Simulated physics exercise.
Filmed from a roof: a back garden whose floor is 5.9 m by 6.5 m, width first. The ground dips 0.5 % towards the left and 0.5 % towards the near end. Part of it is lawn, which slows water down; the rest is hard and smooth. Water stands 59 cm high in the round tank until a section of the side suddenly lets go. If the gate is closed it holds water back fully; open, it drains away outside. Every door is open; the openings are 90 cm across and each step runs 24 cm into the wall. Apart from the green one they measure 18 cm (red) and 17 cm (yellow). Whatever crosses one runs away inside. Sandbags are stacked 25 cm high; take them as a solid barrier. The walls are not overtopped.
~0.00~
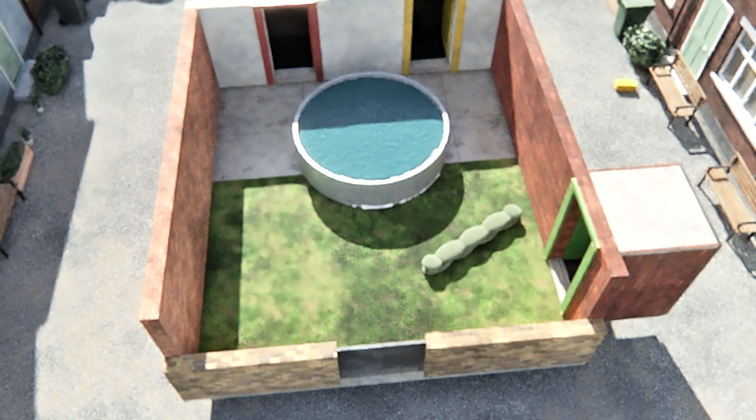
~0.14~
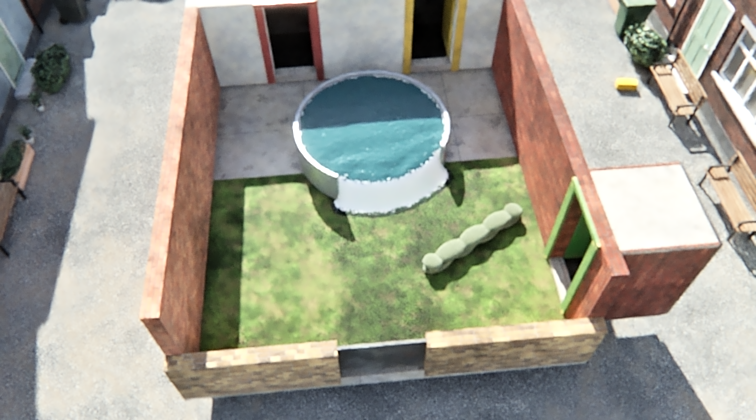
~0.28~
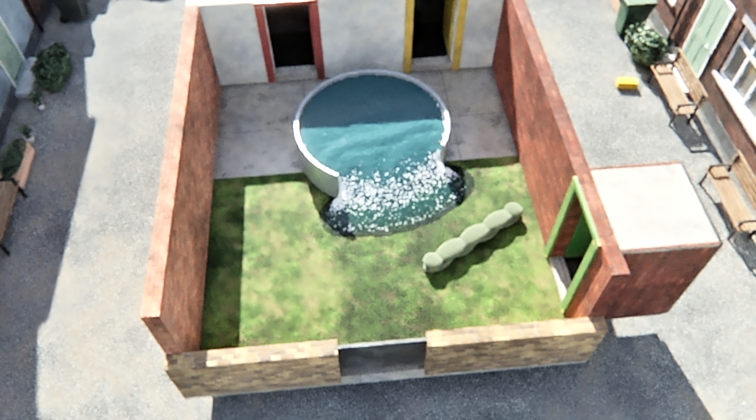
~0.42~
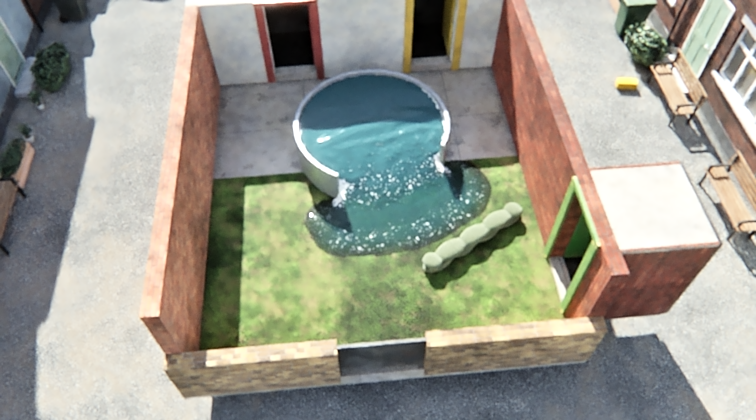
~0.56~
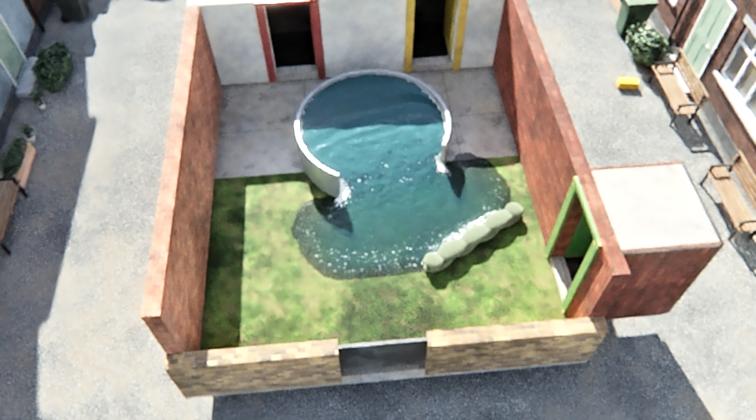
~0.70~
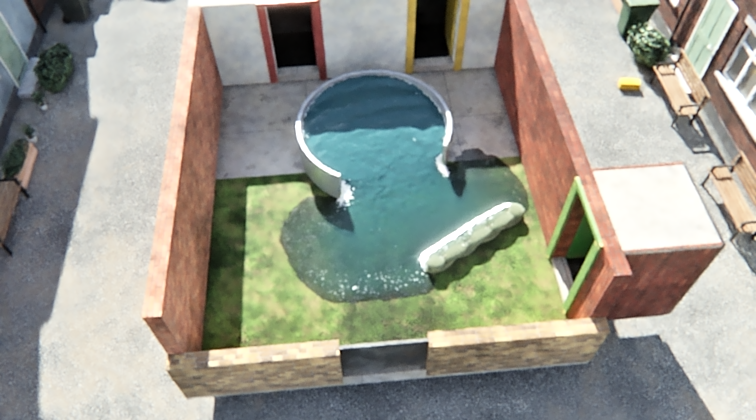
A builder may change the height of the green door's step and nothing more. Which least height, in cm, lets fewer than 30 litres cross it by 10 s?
At least 9.5 cm or so.
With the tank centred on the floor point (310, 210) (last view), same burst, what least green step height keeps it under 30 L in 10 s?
Then roughly 20 cm.
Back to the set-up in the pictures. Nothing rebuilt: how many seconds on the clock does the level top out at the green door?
Near 4.5 s.
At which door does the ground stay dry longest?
The red one.
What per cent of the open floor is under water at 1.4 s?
Near 35 per cent is wet.
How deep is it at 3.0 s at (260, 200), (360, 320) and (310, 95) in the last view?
Roughly 0, 16 and 0 cm, in turn.
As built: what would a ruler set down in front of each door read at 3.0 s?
Depths in cm: Red 0, green 4, yellow 0.
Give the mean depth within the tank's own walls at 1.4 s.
Some 39 cm.
After 1.4 s water covers 35 % of the floor, deepest (40 cm) near (438, 255); it has not reached the green door.
After 3.0 s water covers 65 % of the floor, deepest (30 cm) near (200, 375); 4 cm at the green door, 0 litres in over its 8 cm step.
After 10.0 s water covers 95 % of the floor, deepest (17 cm) near (349, 77); 10 cm at the green door, 54 litres in over its 8 cm step.
At the green door as built, the water arrived by 2.9 s and peaked near 14 cm at 4.4 s.
With a step of 8 cm, 56 litres would have come in within the 10 s; with 11 cm, 14 litres. So under 30 litres takes about 9.5 cm.
